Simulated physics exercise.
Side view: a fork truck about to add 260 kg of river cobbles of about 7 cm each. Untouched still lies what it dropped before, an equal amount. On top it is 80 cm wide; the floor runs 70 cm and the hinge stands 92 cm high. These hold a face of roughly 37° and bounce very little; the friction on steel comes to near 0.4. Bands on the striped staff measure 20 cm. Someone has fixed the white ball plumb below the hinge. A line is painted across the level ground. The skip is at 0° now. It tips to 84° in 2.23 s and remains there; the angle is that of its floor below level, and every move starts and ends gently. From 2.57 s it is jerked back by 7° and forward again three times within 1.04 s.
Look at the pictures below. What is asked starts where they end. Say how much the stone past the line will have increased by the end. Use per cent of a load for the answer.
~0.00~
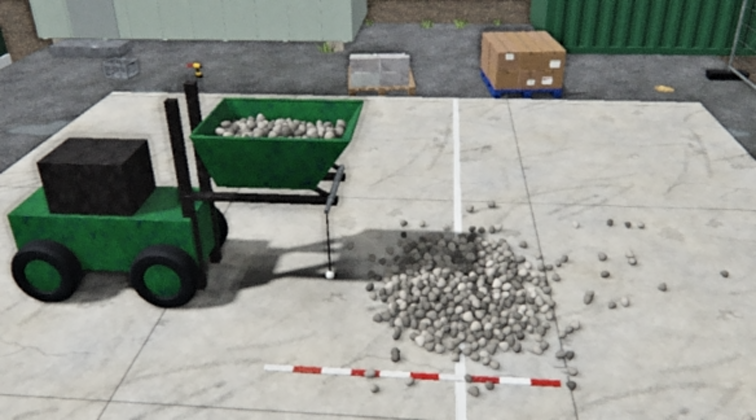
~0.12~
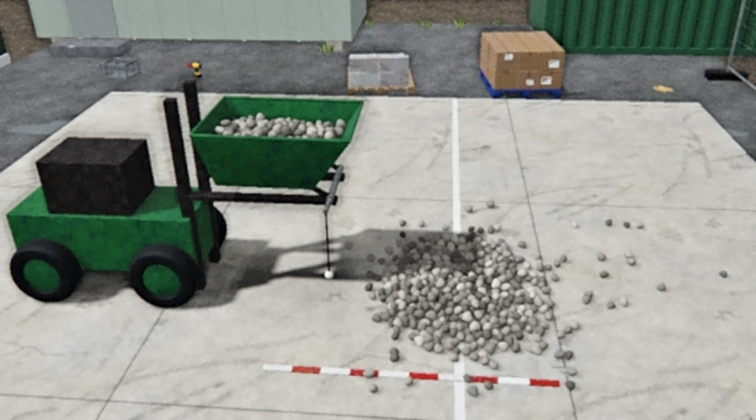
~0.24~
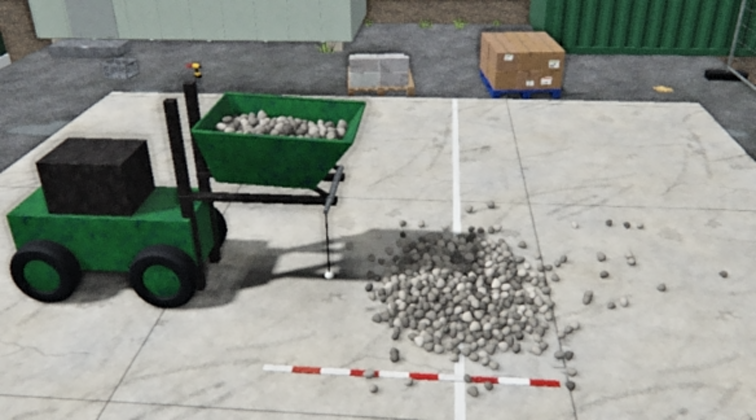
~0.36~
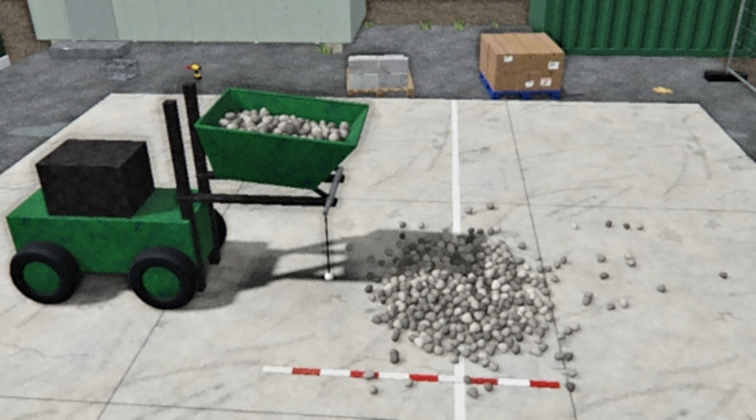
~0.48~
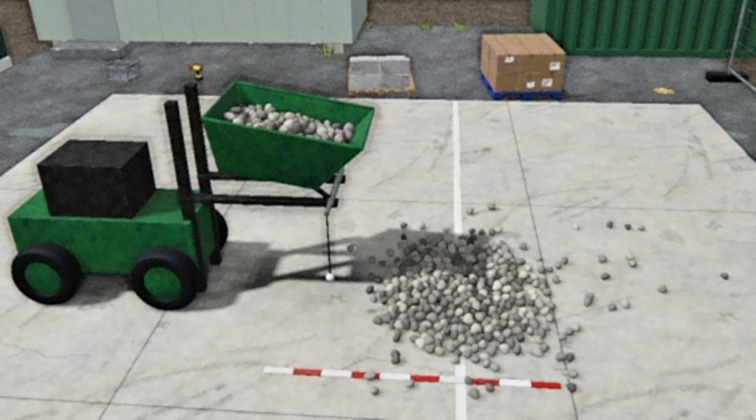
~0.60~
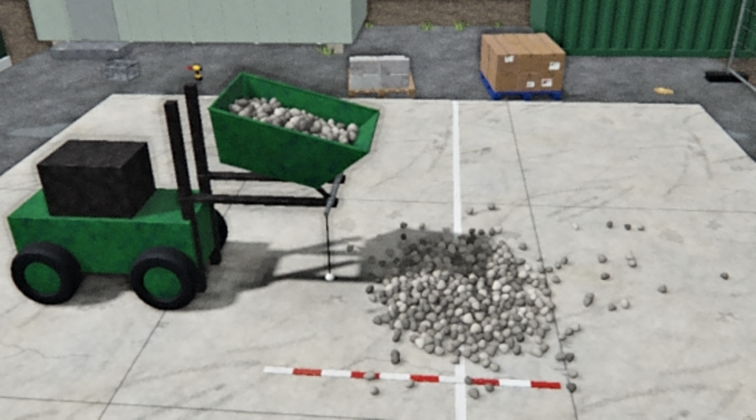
It will have increased by about 73 per cent of a load.
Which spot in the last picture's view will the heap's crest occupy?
Expect the peak around (460, 264).
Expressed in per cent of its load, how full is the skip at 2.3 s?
Close to 25 in a hundred.
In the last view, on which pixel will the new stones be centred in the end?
(480, 278).
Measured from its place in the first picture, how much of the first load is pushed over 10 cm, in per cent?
I'd say roughly 15 per cent of them.
After 1.7 s the floor is at 71°; in per cent of one load, 98 in the skip, 56 short of the line, 46 past the line; the foremost stones are at (674, 282).
After 2.3 s the floor is at 84°; in per cent of one load, 24 in the skip, 87 short of the line, 88 past the line; the foremost stones are at (674, 282).
After 4.1 s the floor is at 84°; in per cent of one load, 0 in the skip, 80 short of the line, 119 past the line; the foremost stones are at (682, 282).
After 6.4 s the floor is at 84°; in per cent of one load, 0 in the skip, 80 short of the line, 119 past the line; the foremost stones are at (682, 282). Net gain past the line, 73.
